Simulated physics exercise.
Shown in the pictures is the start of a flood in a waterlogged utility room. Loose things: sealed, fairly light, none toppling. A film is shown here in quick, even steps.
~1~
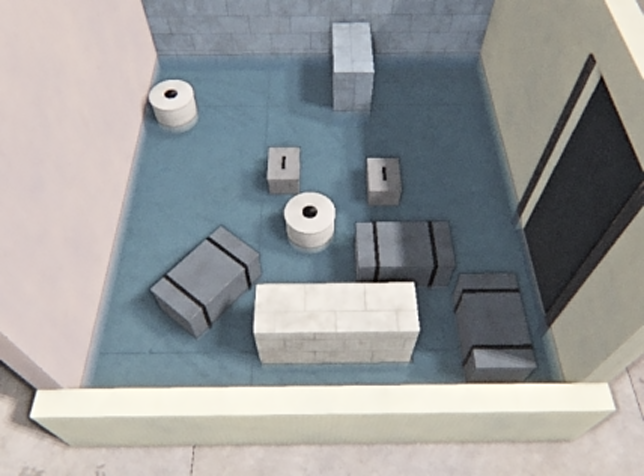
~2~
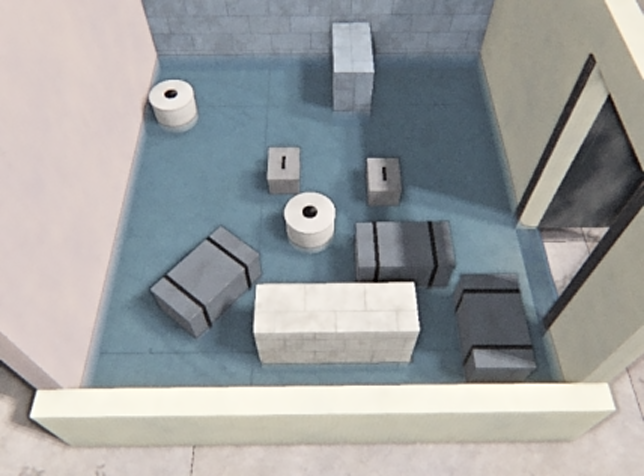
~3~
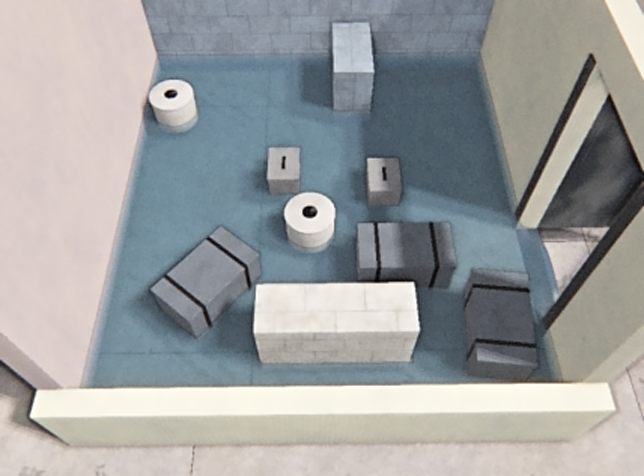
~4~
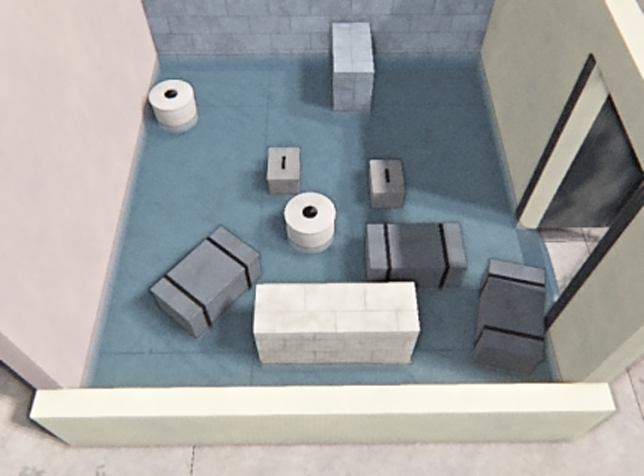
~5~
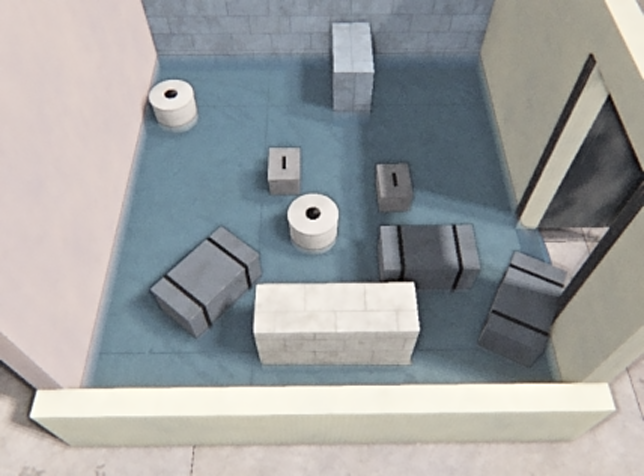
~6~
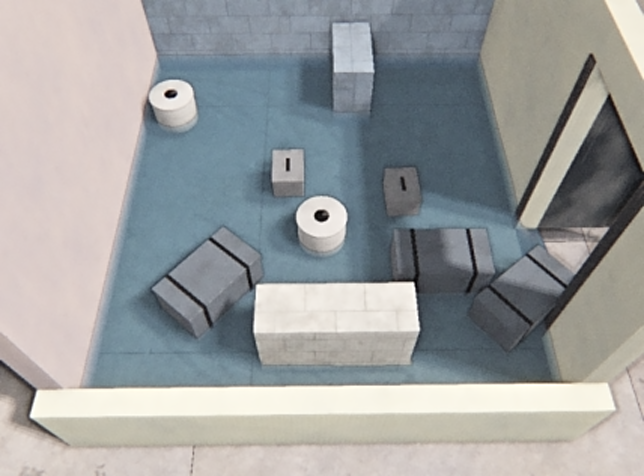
A dark doorway panel opens, then floating gray trunks and smaller objects drift slightly right.
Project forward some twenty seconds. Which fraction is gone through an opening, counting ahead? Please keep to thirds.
Keeping to thirds, two thirds or more.
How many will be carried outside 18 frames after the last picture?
The number comes to 4.
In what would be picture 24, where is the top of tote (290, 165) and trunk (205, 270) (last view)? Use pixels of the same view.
They should end up near (398, 209) and (276, 272) respectively.
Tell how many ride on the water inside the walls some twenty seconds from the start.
My tally gives 1.
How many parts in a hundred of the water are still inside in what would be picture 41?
About 54 percent.
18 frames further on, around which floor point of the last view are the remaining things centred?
Mean floor position: Approx. (284, 218) px, last view.
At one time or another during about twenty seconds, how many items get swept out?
I make it 5 in total.
A moment on, 1 of 7 are out; 6 afloat.
Next, 4 of 7 are out; 3 afloat.
Later, 5 of 7 are out; 2 afloat.
In the end, 5 of 7 are out; 1 afloat.
